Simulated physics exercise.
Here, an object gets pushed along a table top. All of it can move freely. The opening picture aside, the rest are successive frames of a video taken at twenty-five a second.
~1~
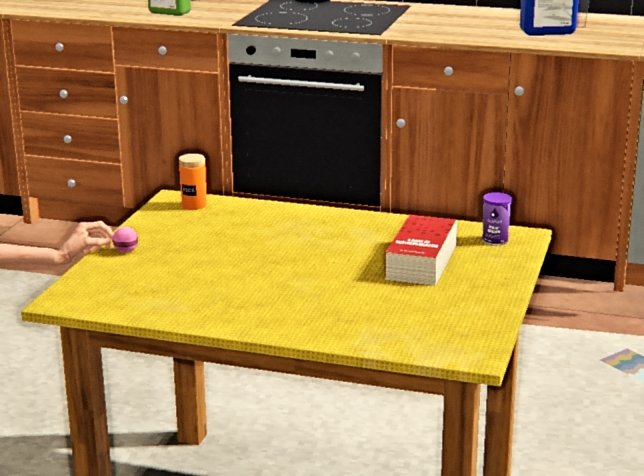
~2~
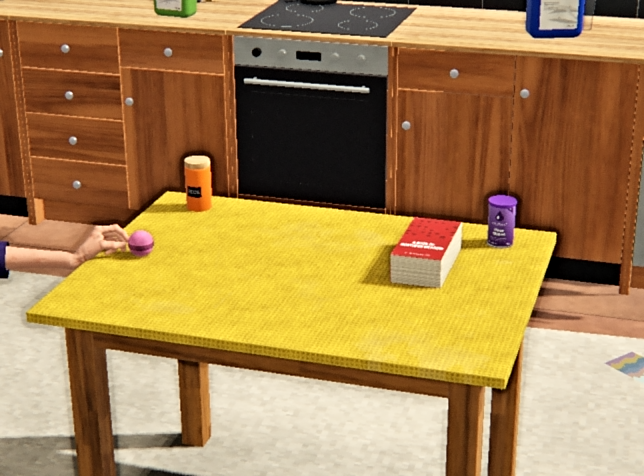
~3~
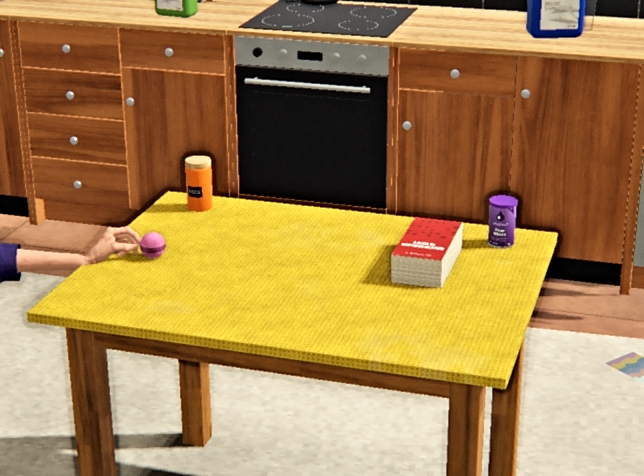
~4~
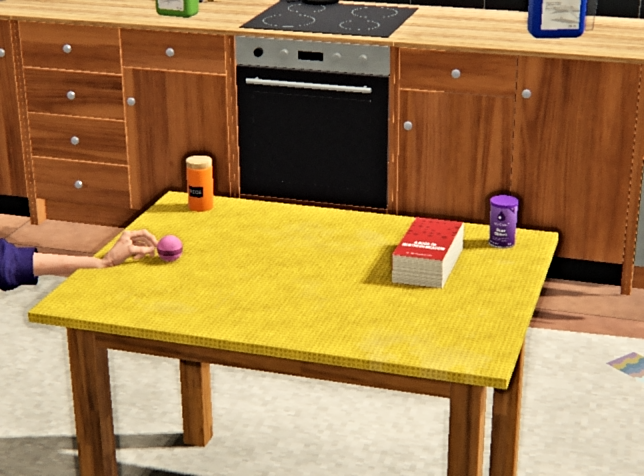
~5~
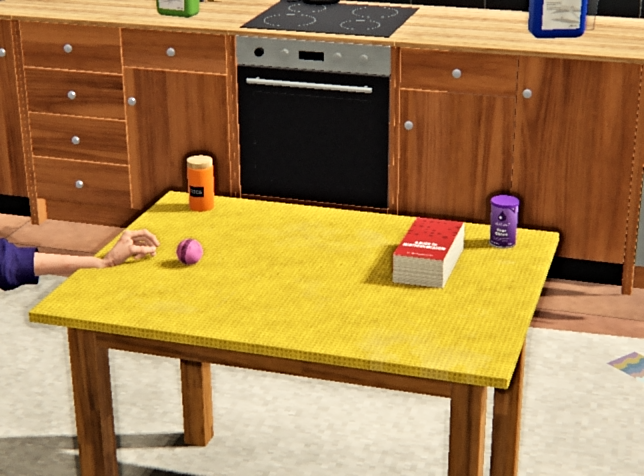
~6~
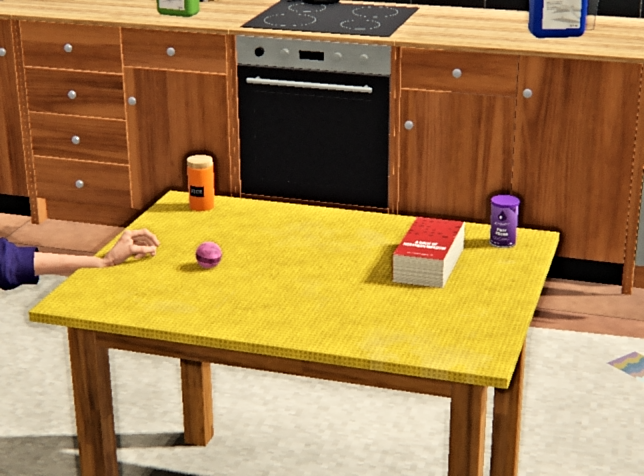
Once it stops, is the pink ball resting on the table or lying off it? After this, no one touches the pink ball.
Makes it off.
Then, 0.40 s on from there, pink ball shifted well along near (403, 291).
Then, 0.90 s on from there, pink ball now off the table.
In the end, off the table, pink ball.
